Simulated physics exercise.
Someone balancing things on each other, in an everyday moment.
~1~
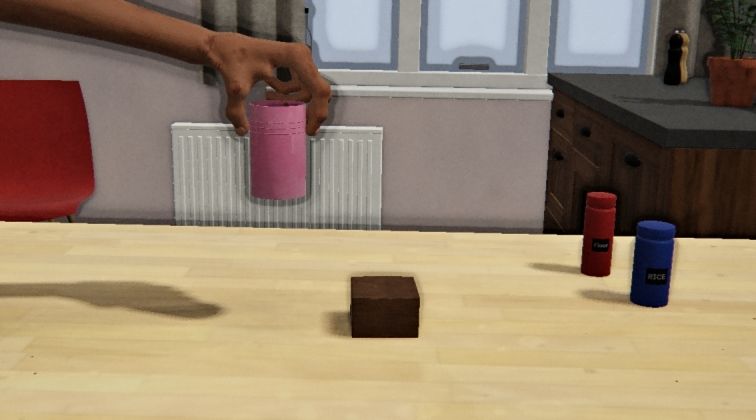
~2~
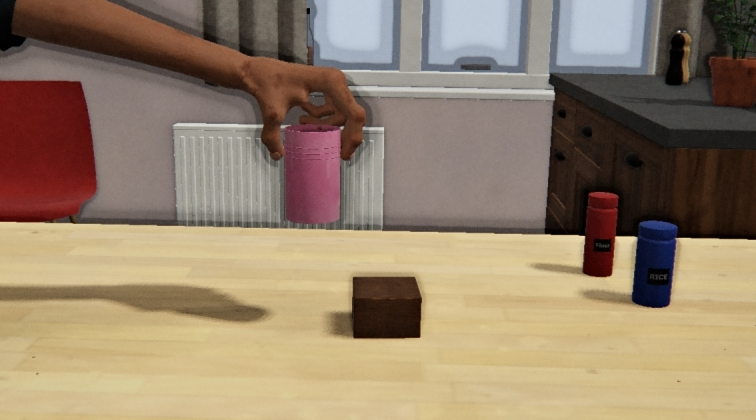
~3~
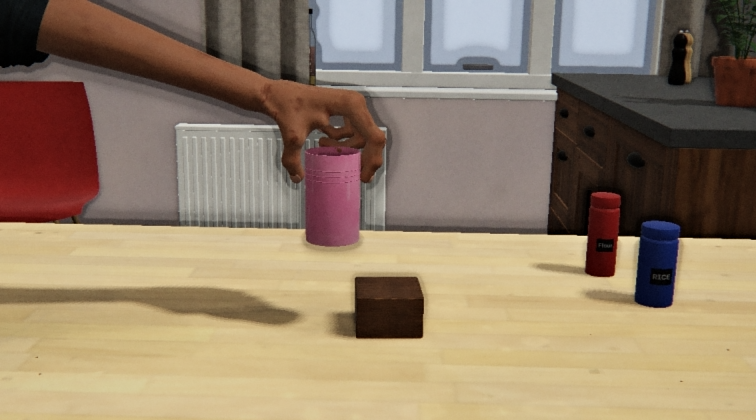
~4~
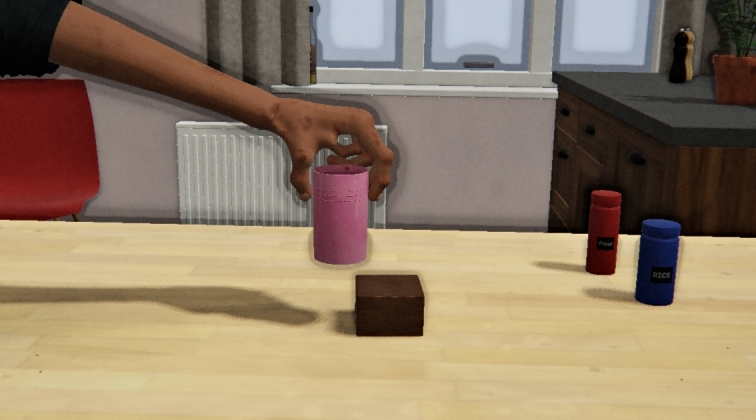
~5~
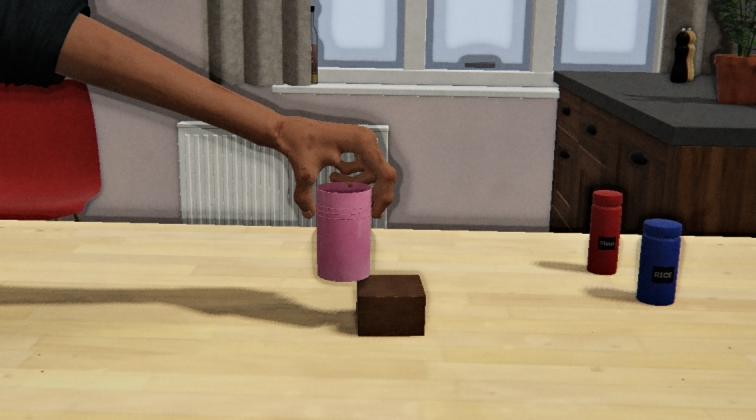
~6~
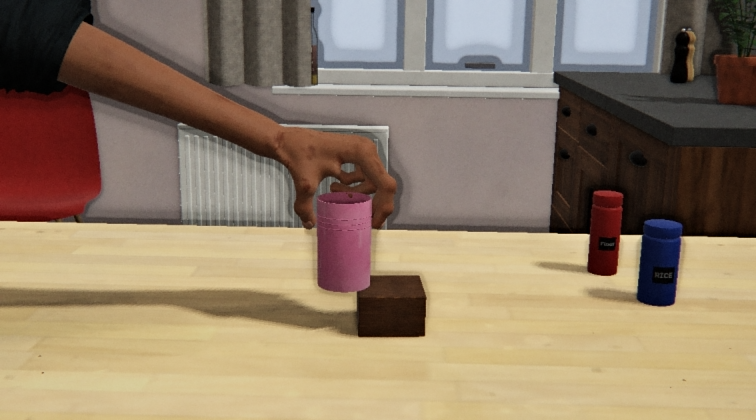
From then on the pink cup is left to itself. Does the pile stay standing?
It is going to shed something.
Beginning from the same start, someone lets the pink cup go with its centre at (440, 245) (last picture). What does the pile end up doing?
Topples.
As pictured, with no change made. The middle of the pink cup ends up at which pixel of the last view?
At about (275, 298).
Then, 0.30 s later than the last frame, pink cup now fallen.
Then, 0.40 s later than the last frame, things are still on the move.
When it is over, fallen, pink cup; the other 3 as before. End places, in pixels of the last picture, pink cup near (275, 298). The pile loses its balance.
